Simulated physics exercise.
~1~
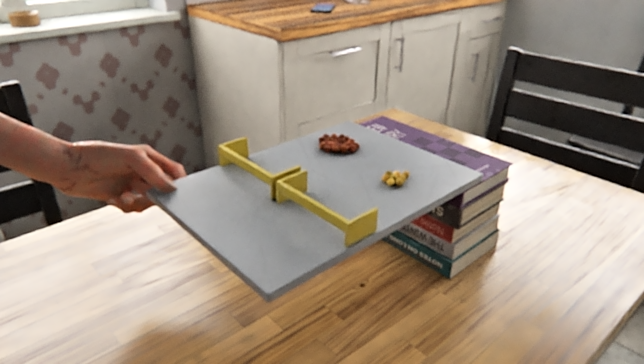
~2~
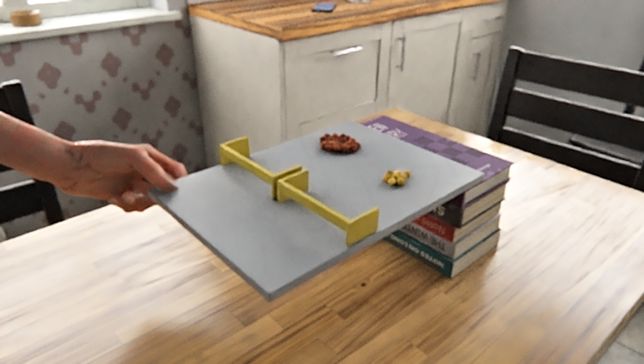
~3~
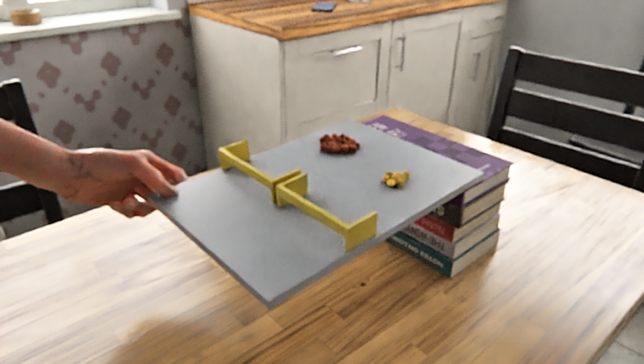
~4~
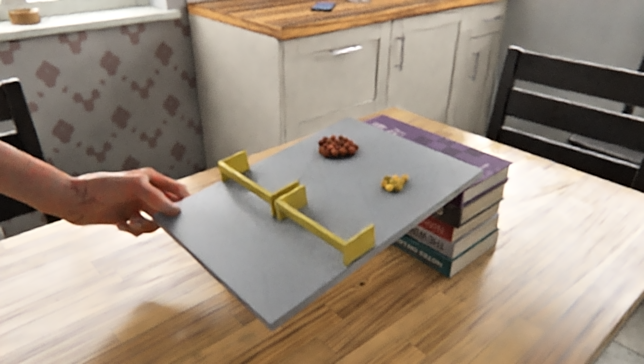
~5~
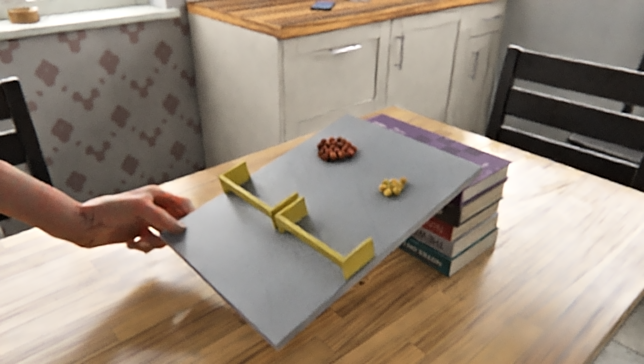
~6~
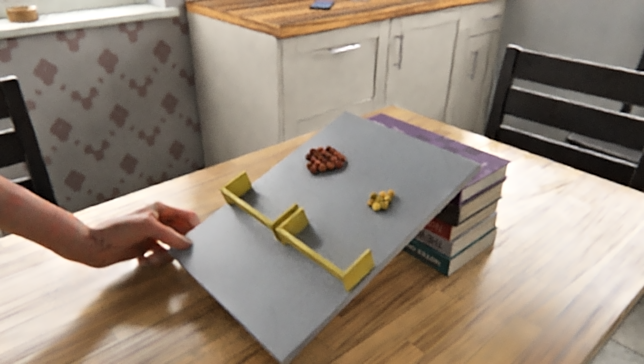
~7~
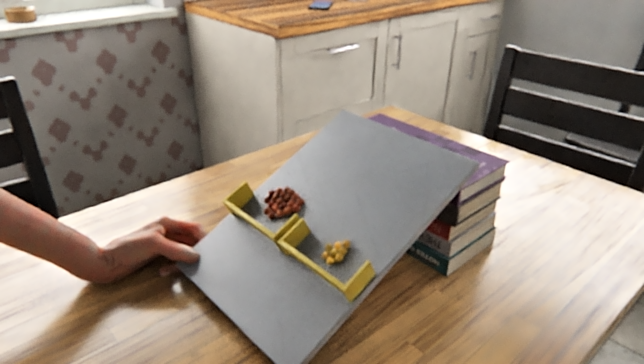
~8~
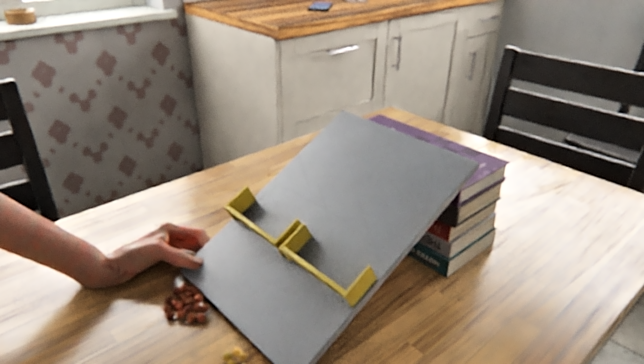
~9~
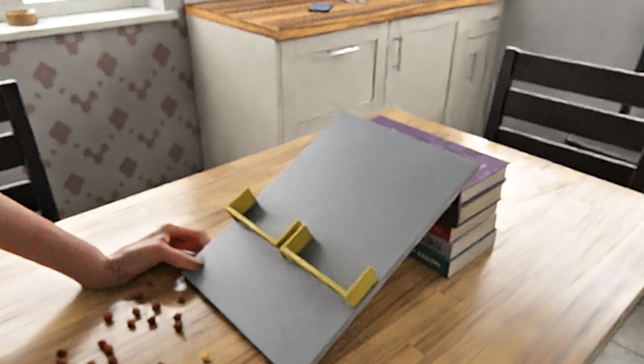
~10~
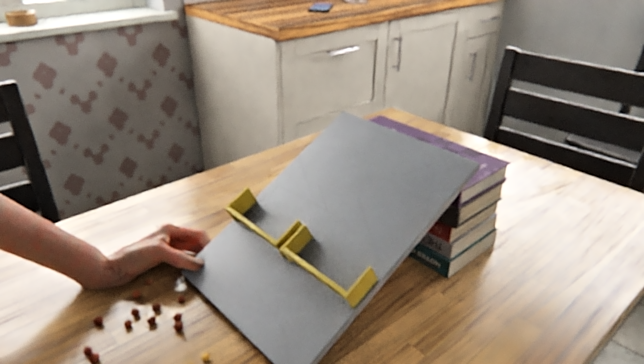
A grey board, held at its left end by a hand and propped on a stack of books at the right, sits above a wooden kitchen table, seen from slightly above by a gently swaying camera. Two yellow bars stand across it, with a reddish-brown heap and a smaller yellow heap farther up. The hand lowers its end, steepening the slope, until the board meets the table. Both heaps slide down, reach the bars and pass beneath them. They spill onto the tabletop, where reddish-brown pieces scatter near the hand and the board rests tilted.
